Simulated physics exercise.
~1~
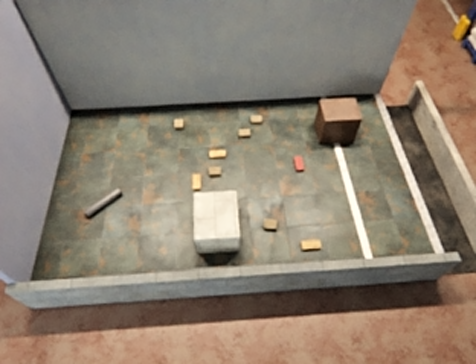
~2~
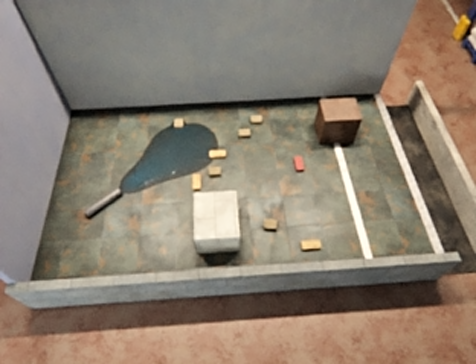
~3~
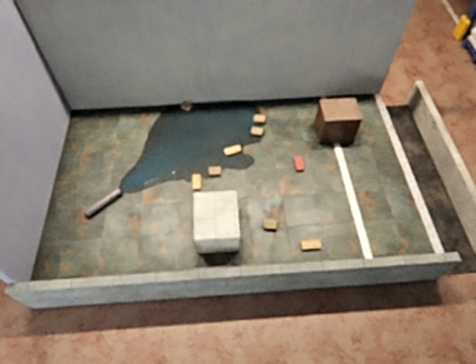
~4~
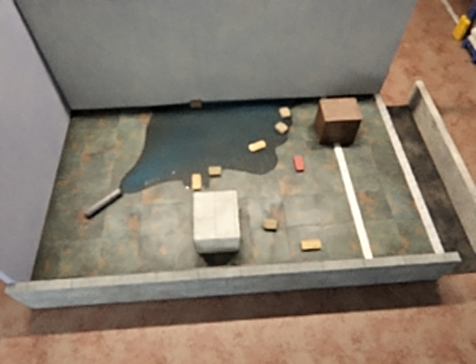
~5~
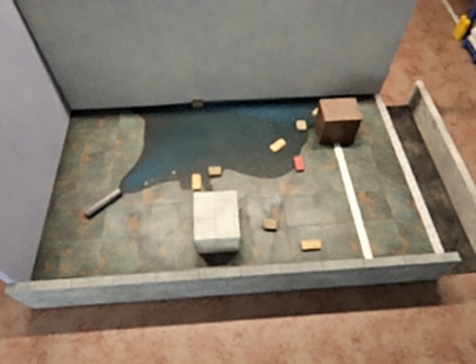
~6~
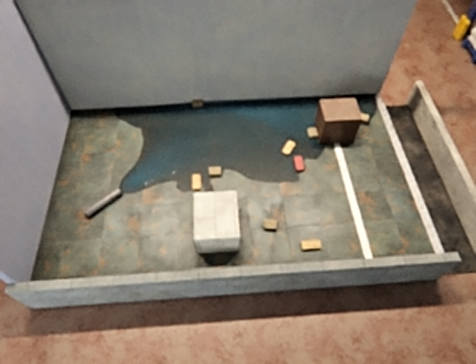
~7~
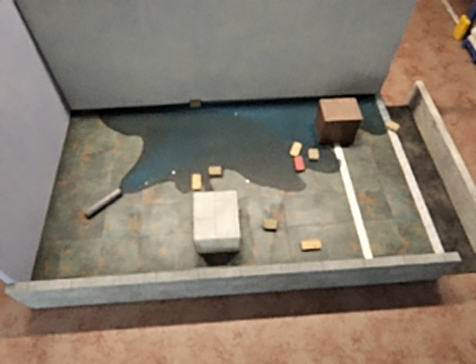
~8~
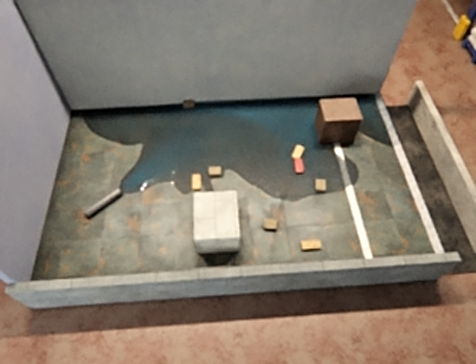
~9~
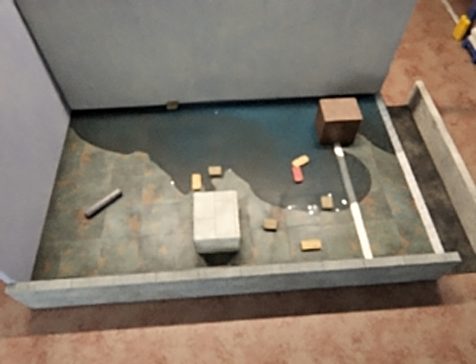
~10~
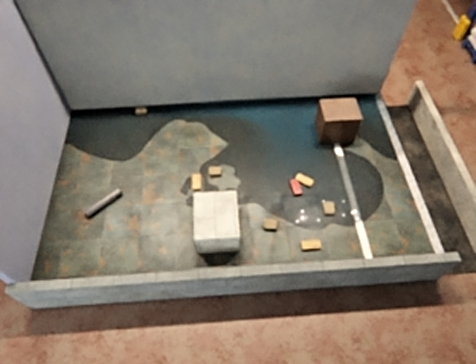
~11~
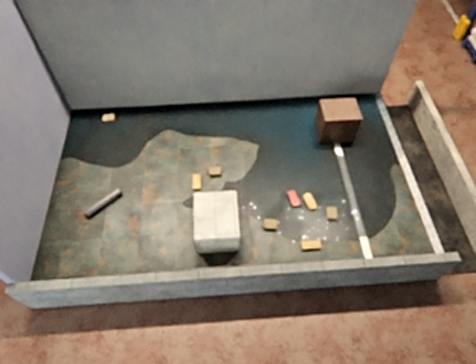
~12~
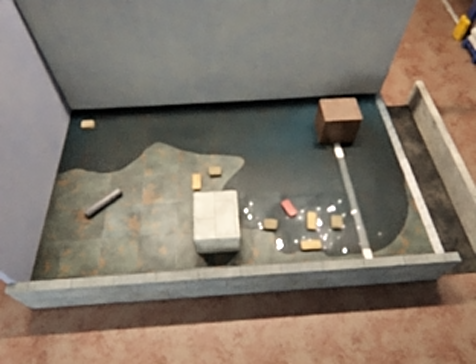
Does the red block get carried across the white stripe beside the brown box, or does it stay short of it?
It stays short of the stripe. The water moves it toward the near wall, and it ends to the left of the line, close to several yellow blocks.
